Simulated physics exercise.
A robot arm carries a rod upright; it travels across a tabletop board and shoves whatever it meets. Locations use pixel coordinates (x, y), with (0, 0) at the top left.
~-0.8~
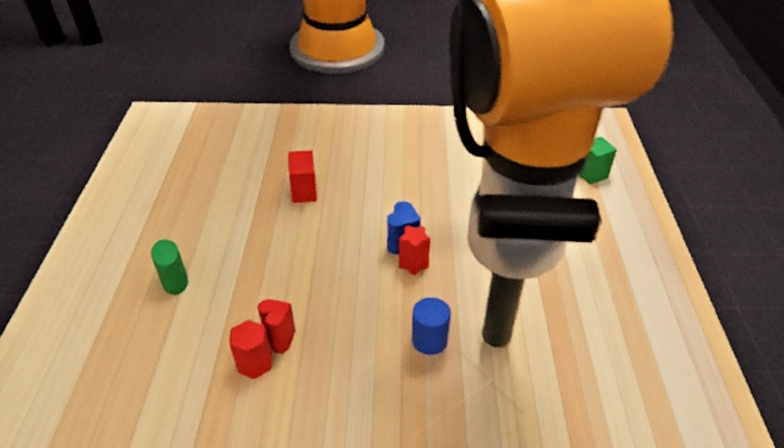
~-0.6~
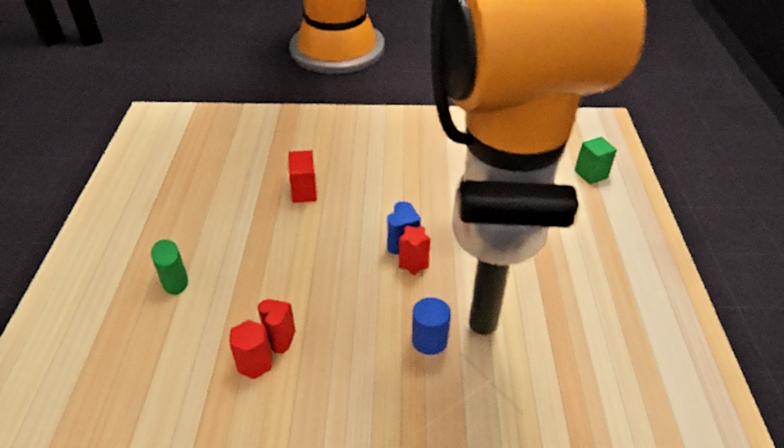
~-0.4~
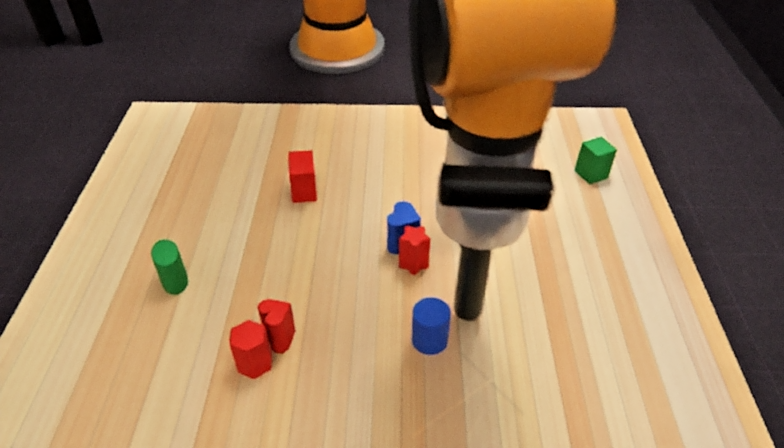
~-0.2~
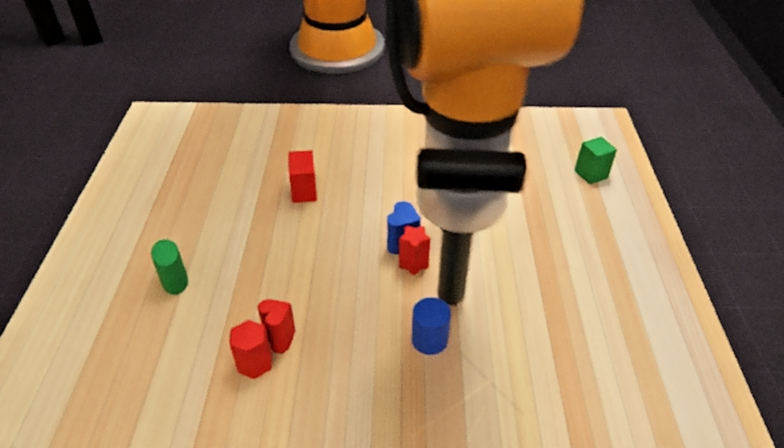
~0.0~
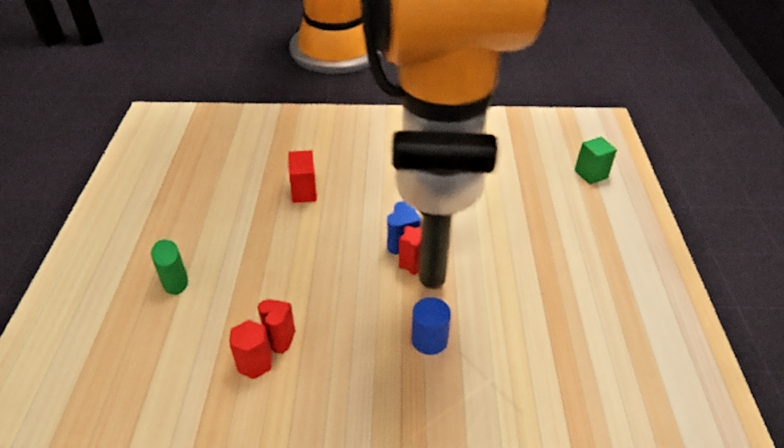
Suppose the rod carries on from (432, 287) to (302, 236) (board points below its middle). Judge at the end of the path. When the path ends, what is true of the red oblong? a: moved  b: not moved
My pick is b.
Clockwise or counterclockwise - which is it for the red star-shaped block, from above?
Viewed from above, clockwise.
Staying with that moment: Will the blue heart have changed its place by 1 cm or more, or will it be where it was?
That block will leave its spot.
One third of the way, rod (385, 261); blue heart (403, 206); red star-shaped block (401, 226), turned 75° clockwise.
Two thirds of the way, rod (341, 244); blue heart (403, 206); red star-shaped block (400, 226), turned 80° clockwise.
At the end, rod (301, 228); red oblong still; blue heart (403, 206); red star-shaped block (400, 226), turned 80° clockwise.
